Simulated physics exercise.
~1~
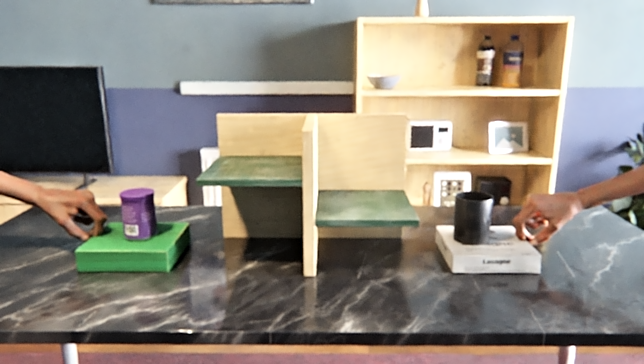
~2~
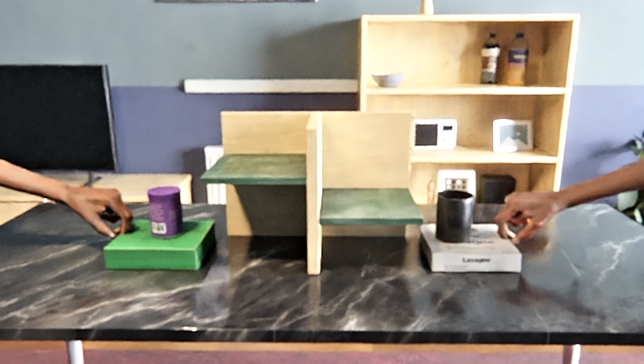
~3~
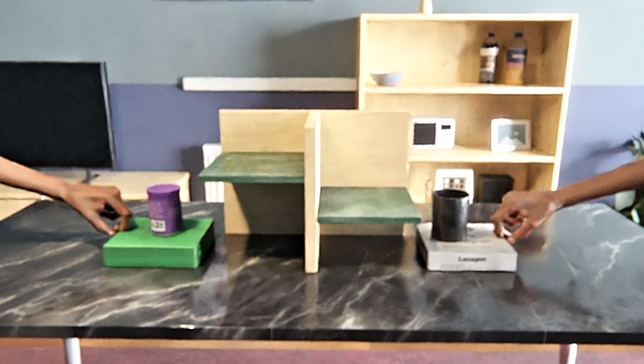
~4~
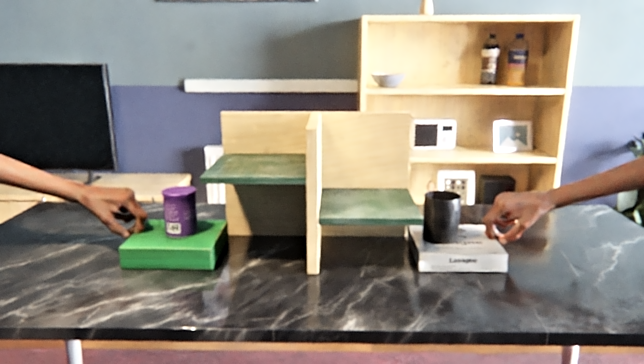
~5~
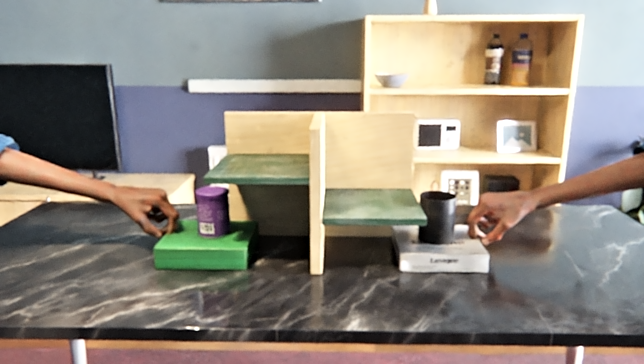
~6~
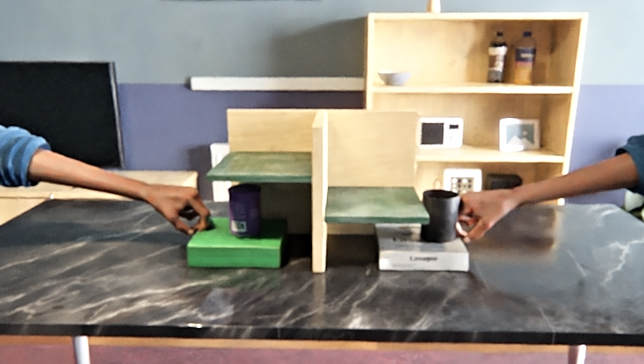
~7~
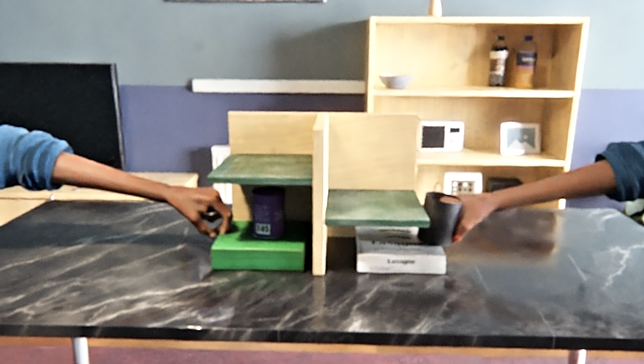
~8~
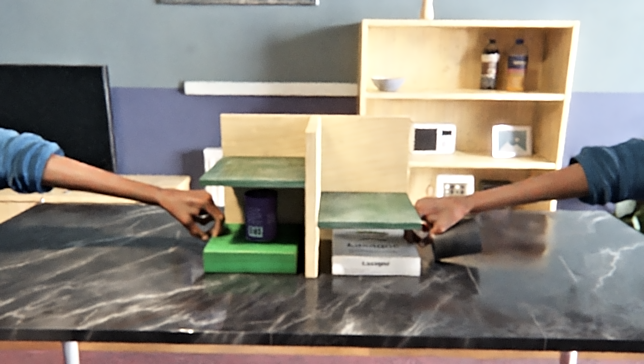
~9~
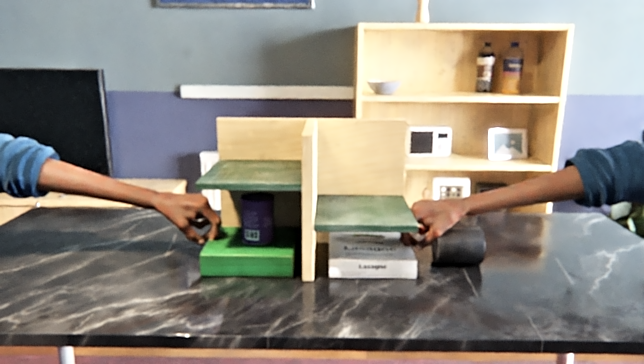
Two hands slide carriers under shelves; the purple tin fits, but the black beaker topples.
